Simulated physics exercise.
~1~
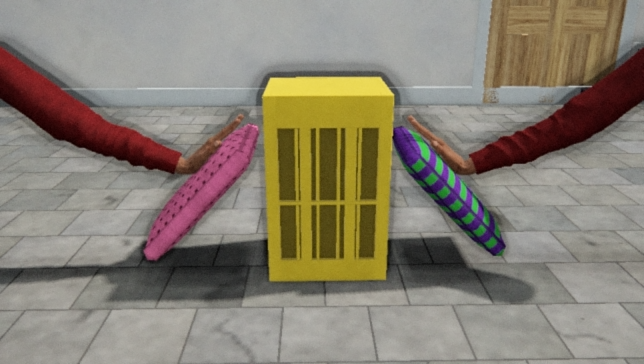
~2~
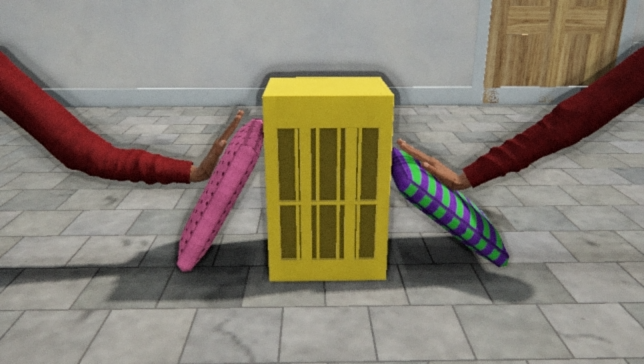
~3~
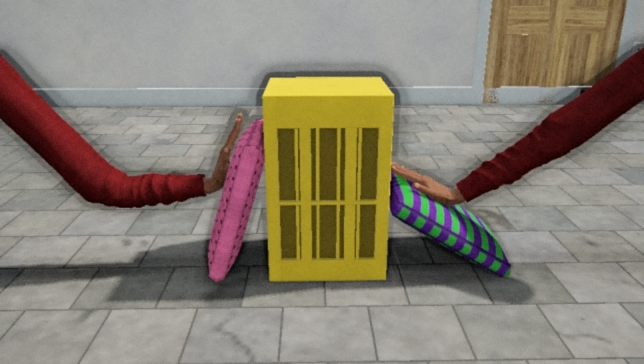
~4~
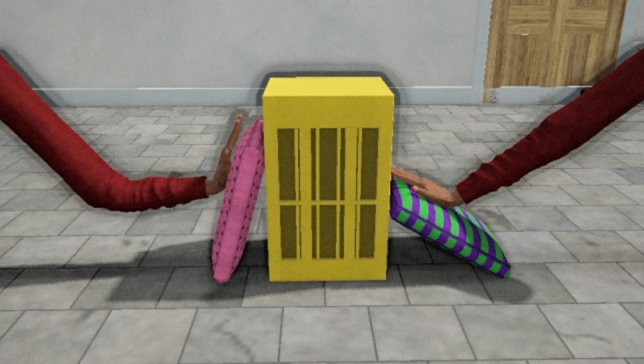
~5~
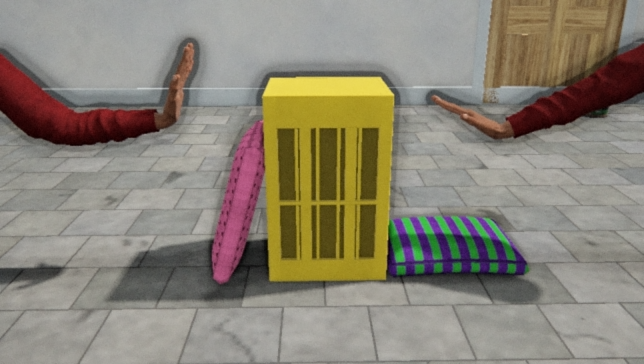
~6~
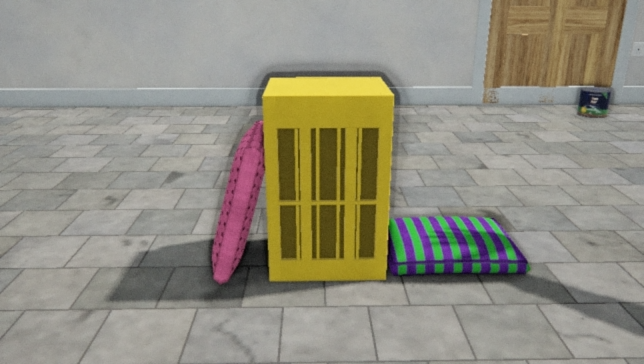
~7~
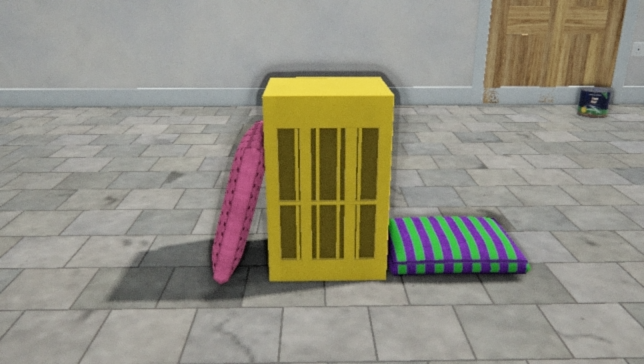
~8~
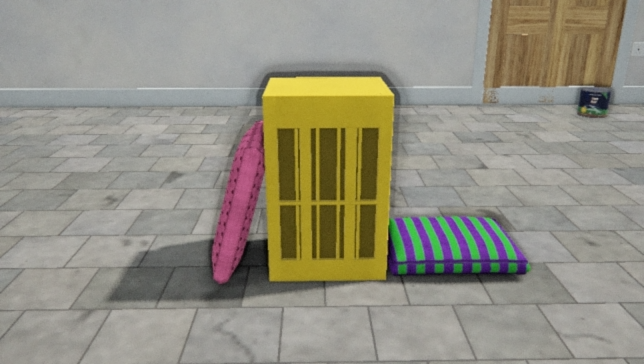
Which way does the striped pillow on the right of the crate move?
It moves down, slipping from its lean against the crate until it lies flat on the floor.
Two hands leaned a pink pillow on the left side and a green and purple striped pillow on the right side of a yellow crate, then let go. The pink one stayed propped up, while the striped one slid down and ended flat on the floor.
